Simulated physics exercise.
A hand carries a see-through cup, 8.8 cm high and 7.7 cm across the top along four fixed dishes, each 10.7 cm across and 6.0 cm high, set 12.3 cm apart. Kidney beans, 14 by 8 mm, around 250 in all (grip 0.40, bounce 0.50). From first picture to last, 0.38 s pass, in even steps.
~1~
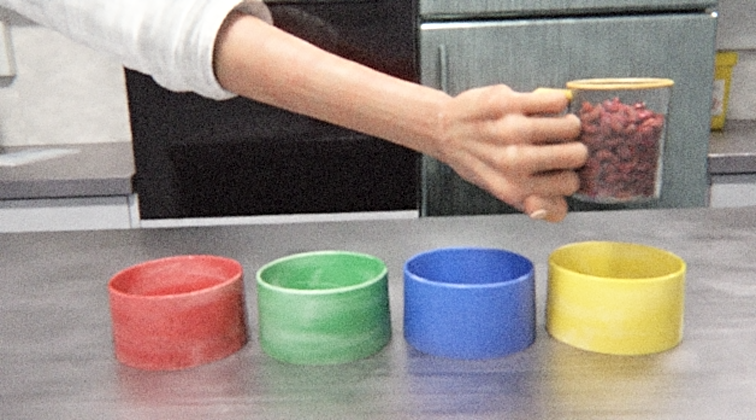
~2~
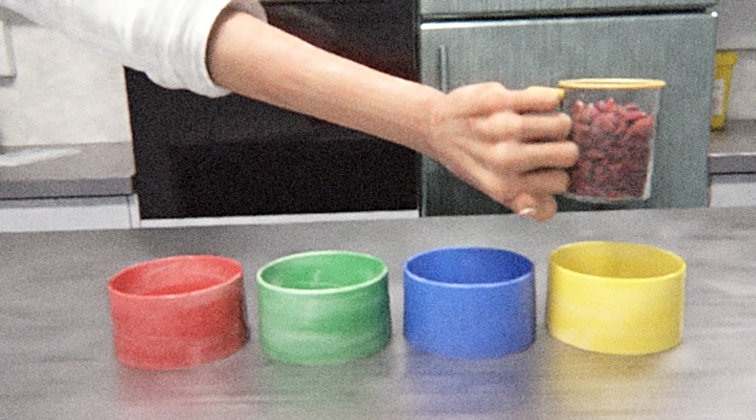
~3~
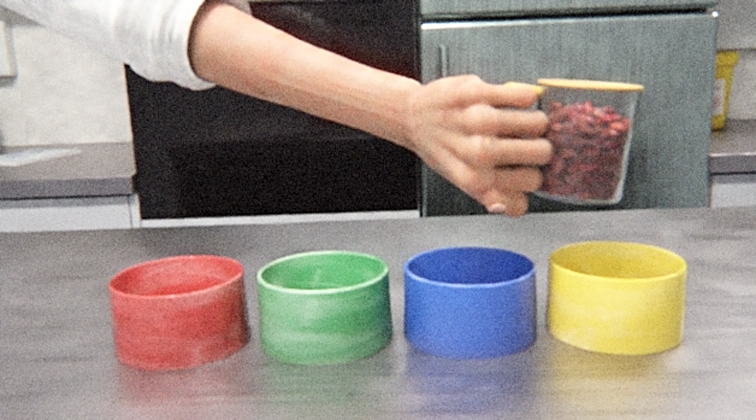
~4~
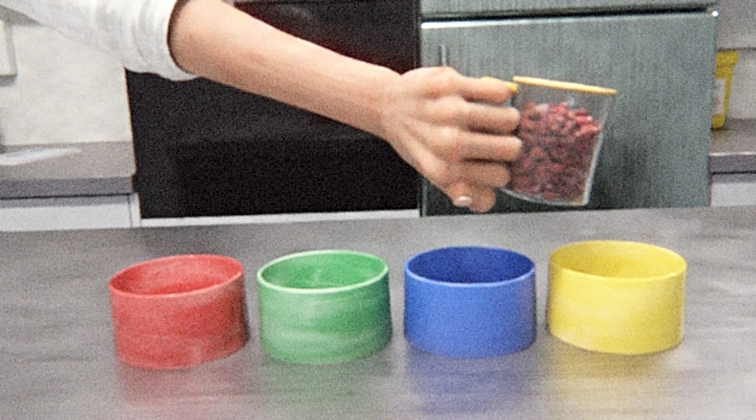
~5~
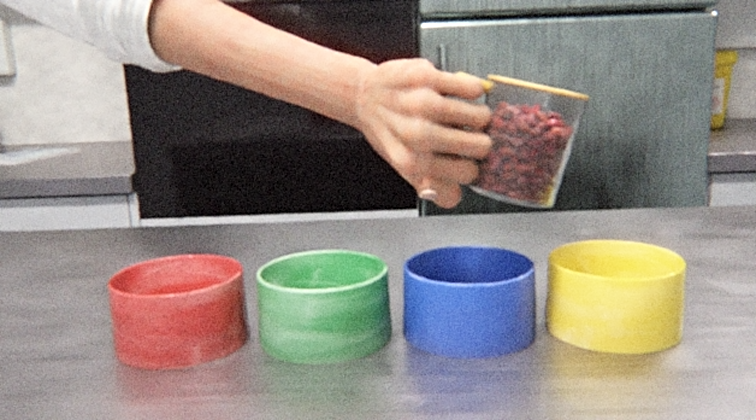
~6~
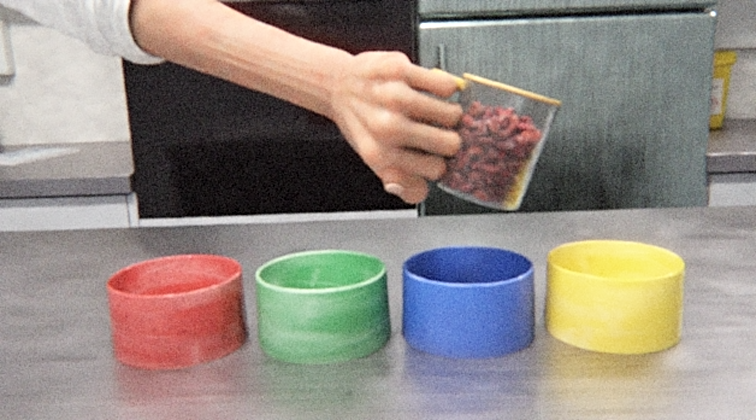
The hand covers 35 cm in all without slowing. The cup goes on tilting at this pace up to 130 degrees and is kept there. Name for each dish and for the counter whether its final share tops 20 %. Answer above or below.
Red below, blue below, green above, yellow below, counter above.
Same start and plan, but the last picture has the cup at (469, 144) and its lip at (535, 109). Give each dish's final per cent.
Red 10; blue 0; green 50; yellow 0.
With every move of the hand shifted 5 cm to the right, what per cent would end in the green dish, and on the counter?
In that case green 100; counter 0.
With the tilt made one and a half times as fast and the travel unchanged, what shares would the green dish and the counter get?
Then: Green 40; counter 50.
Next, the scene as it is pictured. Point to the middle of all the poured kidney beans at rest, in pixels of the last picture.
Around (300, 327).
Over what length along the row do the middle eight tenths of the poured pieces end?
Some 10 cm.
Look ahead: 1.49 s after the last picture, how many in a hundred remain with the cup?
Some 85 per cent of the load.
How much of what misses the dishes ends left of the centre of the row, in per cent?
Some 100 per cent.
Then, 0.88 s after the last picture, tilt 70 degrees; cup holds 100 %.
Then, 1.49 s after the last picture, tilt 105 degrees; cup holds 85 %, green 10 %.
Then, 2.12 s after the last picture, tilt 130 degrees; cup holds 0 %, red 5 %, green 55 %.
In the end, red 5 %, blue 0 %, green 55 %, yellow 0 %, counter 40 %.
